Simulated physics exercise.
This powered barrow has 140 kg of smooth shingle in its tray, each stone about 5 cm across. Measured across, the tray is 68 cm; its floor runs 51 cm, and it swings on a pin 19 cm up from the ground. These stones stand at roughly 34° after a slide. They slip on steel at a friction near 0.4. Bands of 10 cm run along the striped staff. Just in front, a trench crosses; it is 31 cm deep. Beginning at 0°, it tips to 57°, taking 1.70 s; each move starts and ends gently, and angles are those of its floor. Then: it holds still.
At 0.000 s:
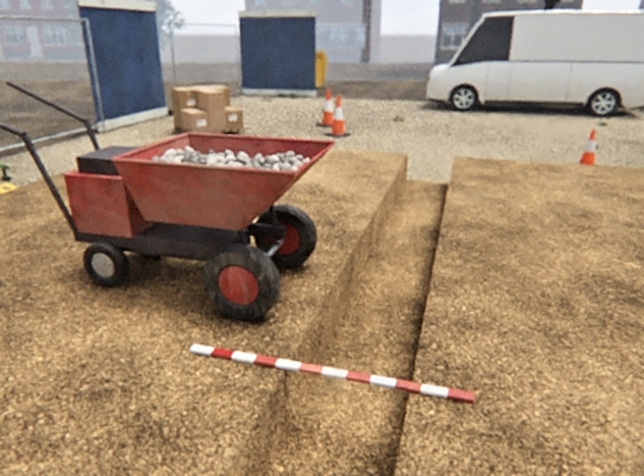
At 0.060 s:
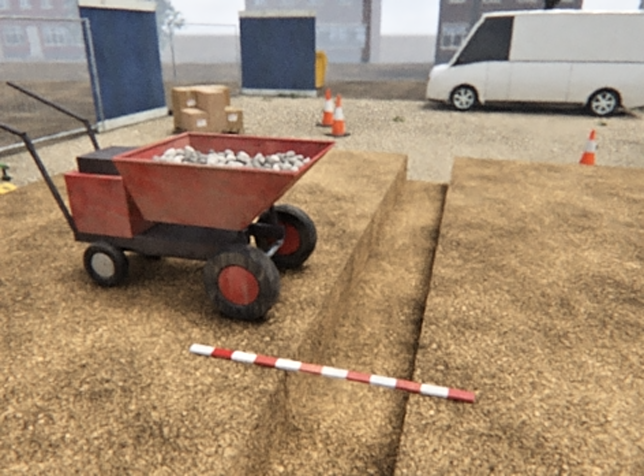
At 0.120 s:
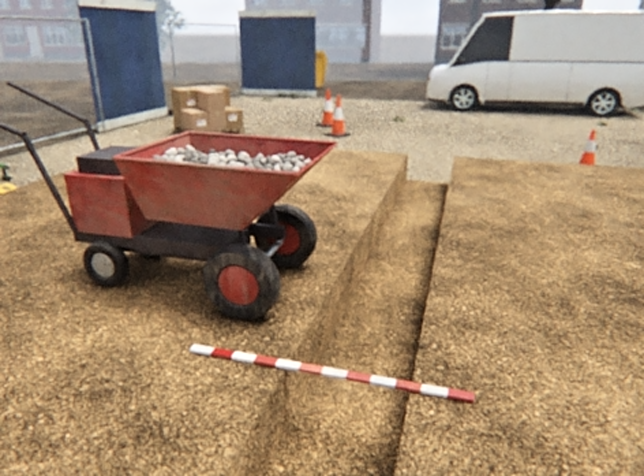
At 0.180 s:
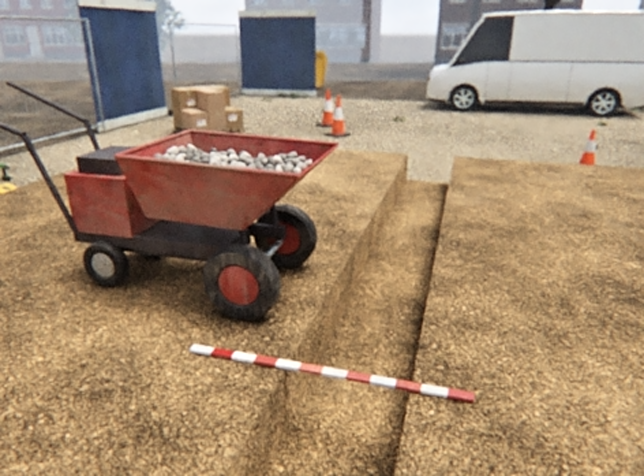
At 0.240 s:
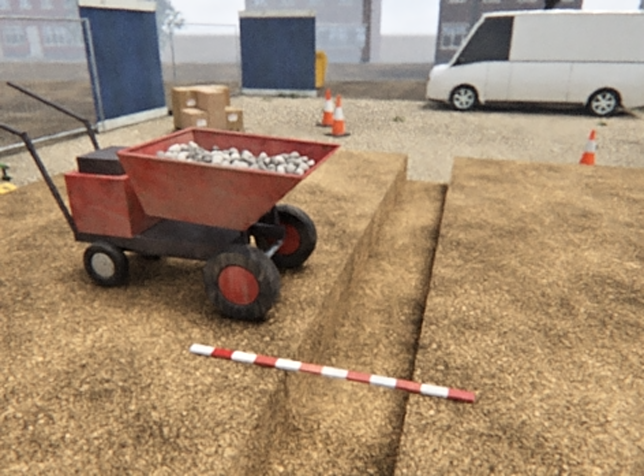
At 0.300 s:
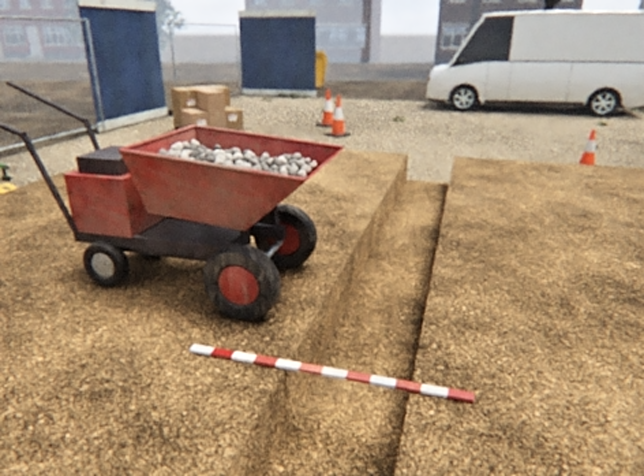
Red powered barrow standing beside a narrow trench, its tray of grey stones tilting very slightly forward to the right.
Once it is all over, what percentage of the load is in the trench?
Roughly 74 percent of the load is in the trench.
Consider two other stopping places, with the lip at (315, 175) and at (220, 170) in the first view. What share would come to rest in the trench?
From the first spot near 55, from the second near 100 per cent.
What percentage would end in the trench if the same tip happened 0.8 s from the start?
With that change, it comes to around 60 per cent.
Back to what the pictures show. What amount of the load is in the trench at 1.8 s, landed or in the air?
25 per cent, give or take.
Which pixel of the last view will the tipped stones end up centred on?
At about pixel (405, 344) in the last view.
After 1.3 s the floor is at 48°; 100 % in the tray; the foremost stones are at (371, 232).
After 1.8 s the floor is at 57°; 69 % in the tray, 23 % in the trench, 9 % past the trench; the foremost stones are at (465, 315).
After 2.2 s the floor is at 57°; 39 % in the tray, 35 % in the trench, 25 % past the trench; the foremost stones are at (552, 330).
After 4.1 s the floor is at 57°; 0 % in the tray, 74 % in the trench, 26 % past the trench; the foremost stones are at (615, 334).
